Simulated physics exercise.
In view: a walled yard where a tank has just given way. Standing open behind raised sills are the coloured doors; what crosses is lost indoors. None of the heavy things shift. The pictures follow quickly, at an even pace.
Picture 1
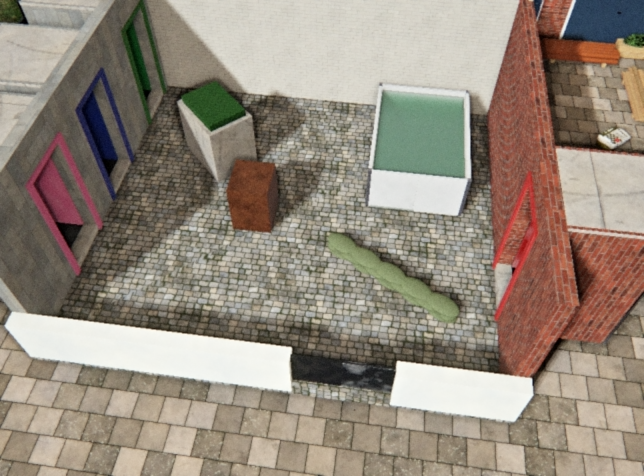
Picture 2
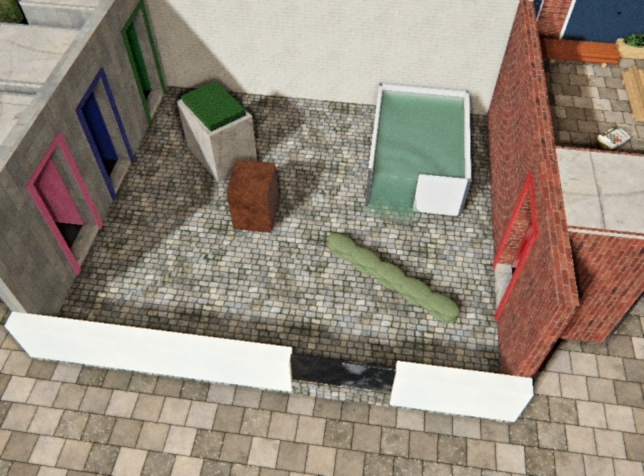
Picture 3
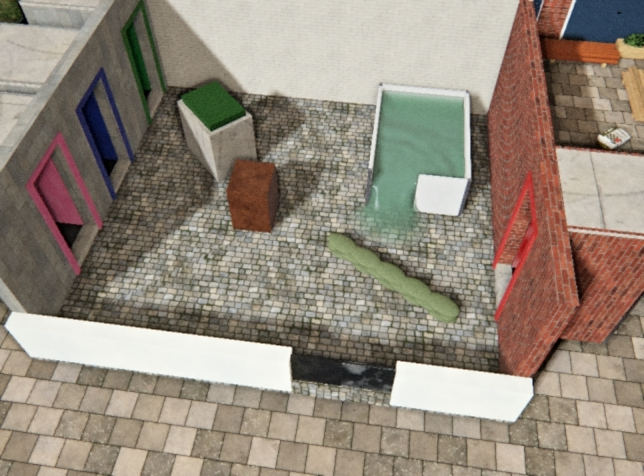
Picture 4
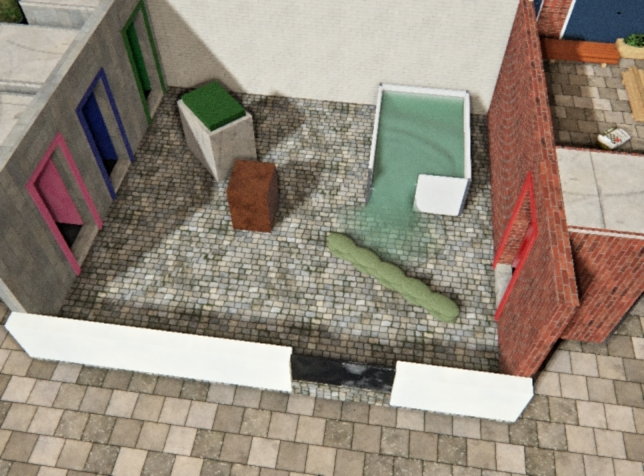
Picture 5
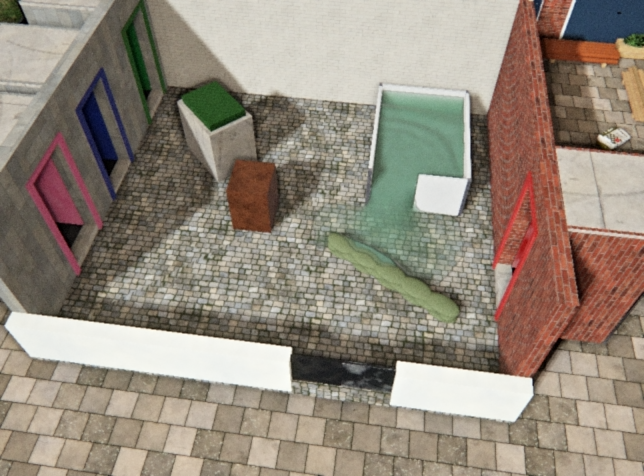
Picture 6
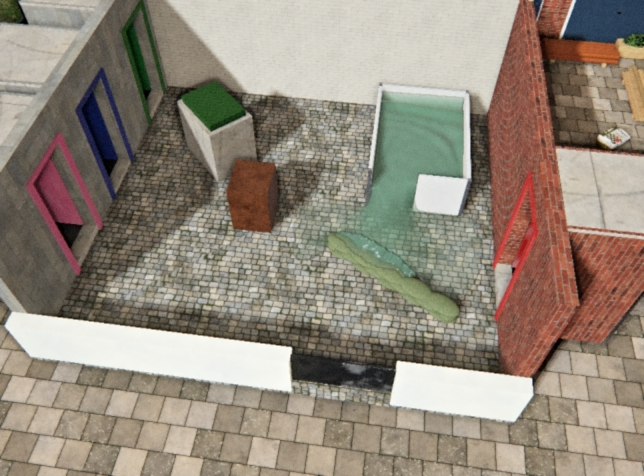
Green water pouring through a gap in a white tank's front, spreading across the cobbled yard and reaching a low green hedge.
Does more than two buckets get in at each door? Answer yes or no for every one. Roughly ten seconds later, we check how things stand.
Blue door: No, green door: No, red door: Yes, pink door: No.
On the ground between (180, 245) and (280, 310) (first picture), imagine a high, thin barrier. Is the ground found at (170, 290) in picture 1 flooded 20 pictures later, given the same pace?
Looks like that place is unwetted.
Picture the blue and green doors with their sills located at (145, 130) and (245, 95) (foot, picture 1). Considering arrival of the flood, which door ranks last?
I'd say the blue door is reached last.
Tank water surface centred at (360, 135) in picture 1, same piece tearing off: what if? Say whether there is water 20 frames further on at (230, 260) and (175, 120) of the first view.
The first spot is inundated and the second is left dry.
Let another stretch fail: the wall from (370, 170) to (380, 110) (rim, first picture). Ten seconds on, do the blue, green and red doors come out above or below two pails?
Outcome - blue door: Past the mark, green door: Past the mark, red door: Short of the mark.
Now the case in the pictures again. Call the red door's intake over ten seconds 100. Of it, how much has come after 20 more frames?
About 80 %.
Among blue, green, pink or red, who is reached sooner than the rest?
The one in red comes first.
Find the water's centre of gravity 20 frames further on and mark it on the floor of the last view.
I'd put my finger on (388, 223).
A moment on, water covers 20 % of the floor; the blue door not reached, the green door not reached, the red door under two buckets in, the pink door not reached.
Next, water covers 45 % of the floor; the blue door not reached, the green door not reached, the red door far over two buckets in, the pink door not reached.
Then, water covers 60 % of the floor; the blue door not reached, the green door not reached, the red door far over two buckets in, the pink door wet at the sill, nothing in.
Later, water covers 80 % of the floor; the blue door not reached, the green door not reached, the red door far over two buckets in, the pink door wet at the sill, nothing in.
In the end, water covers 95 % of the floor; the blue door wet at the sill, nothing in, the green door wet at the sill, nothing in, the red door far over two buckets in, the pink door wet at the sill, nothing in.
